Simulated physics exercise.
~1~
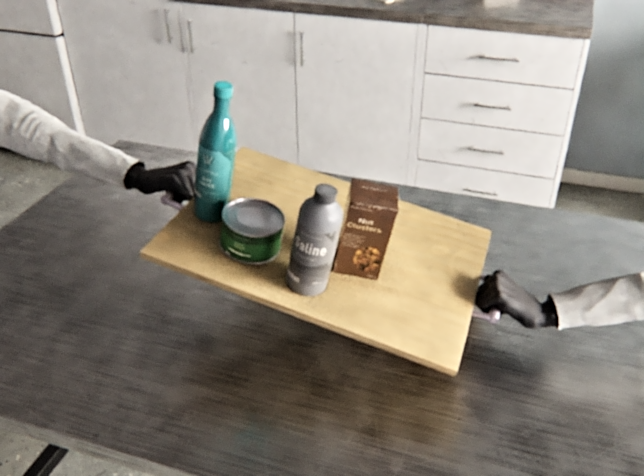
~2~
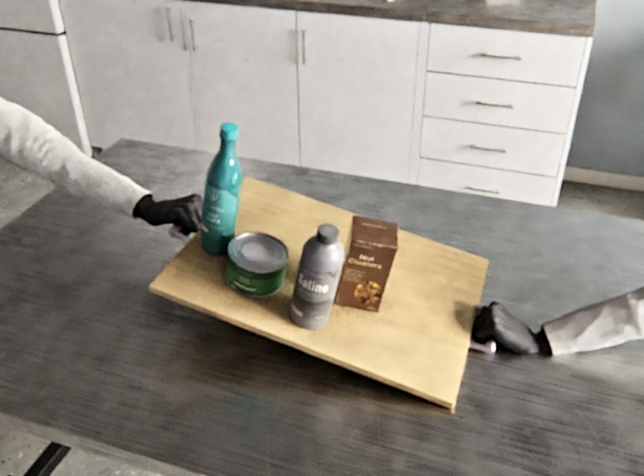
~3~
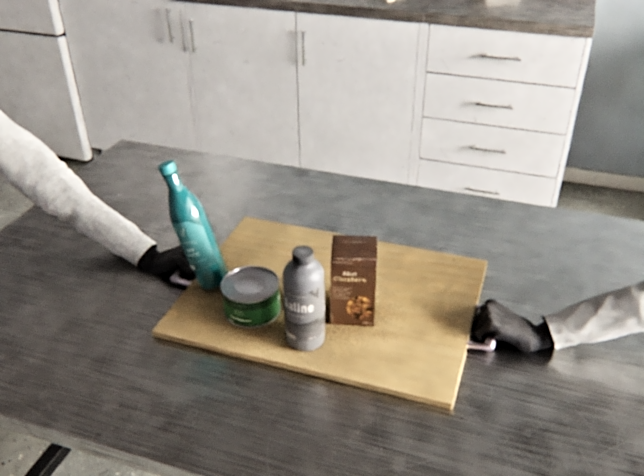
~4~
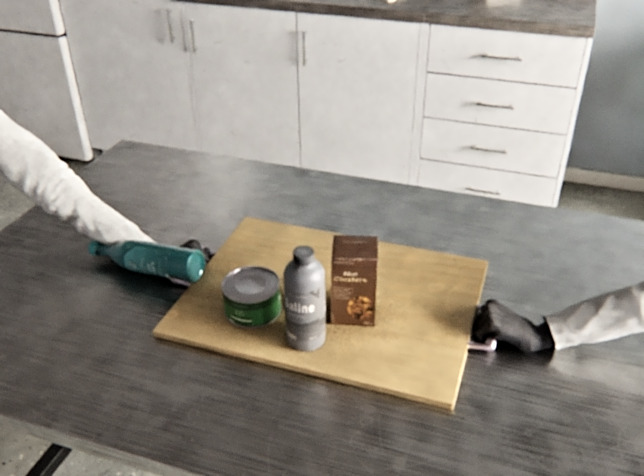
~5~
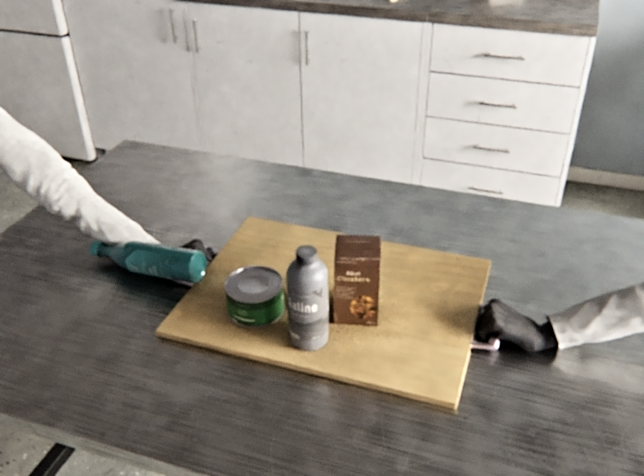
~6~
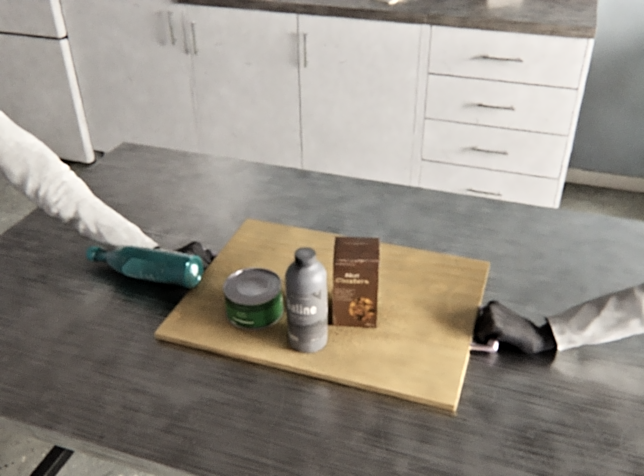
Two gloved hands lowering a tilted wooden board onto a dark table, the turquoise bottle toppling off its left side, three items staying upright.
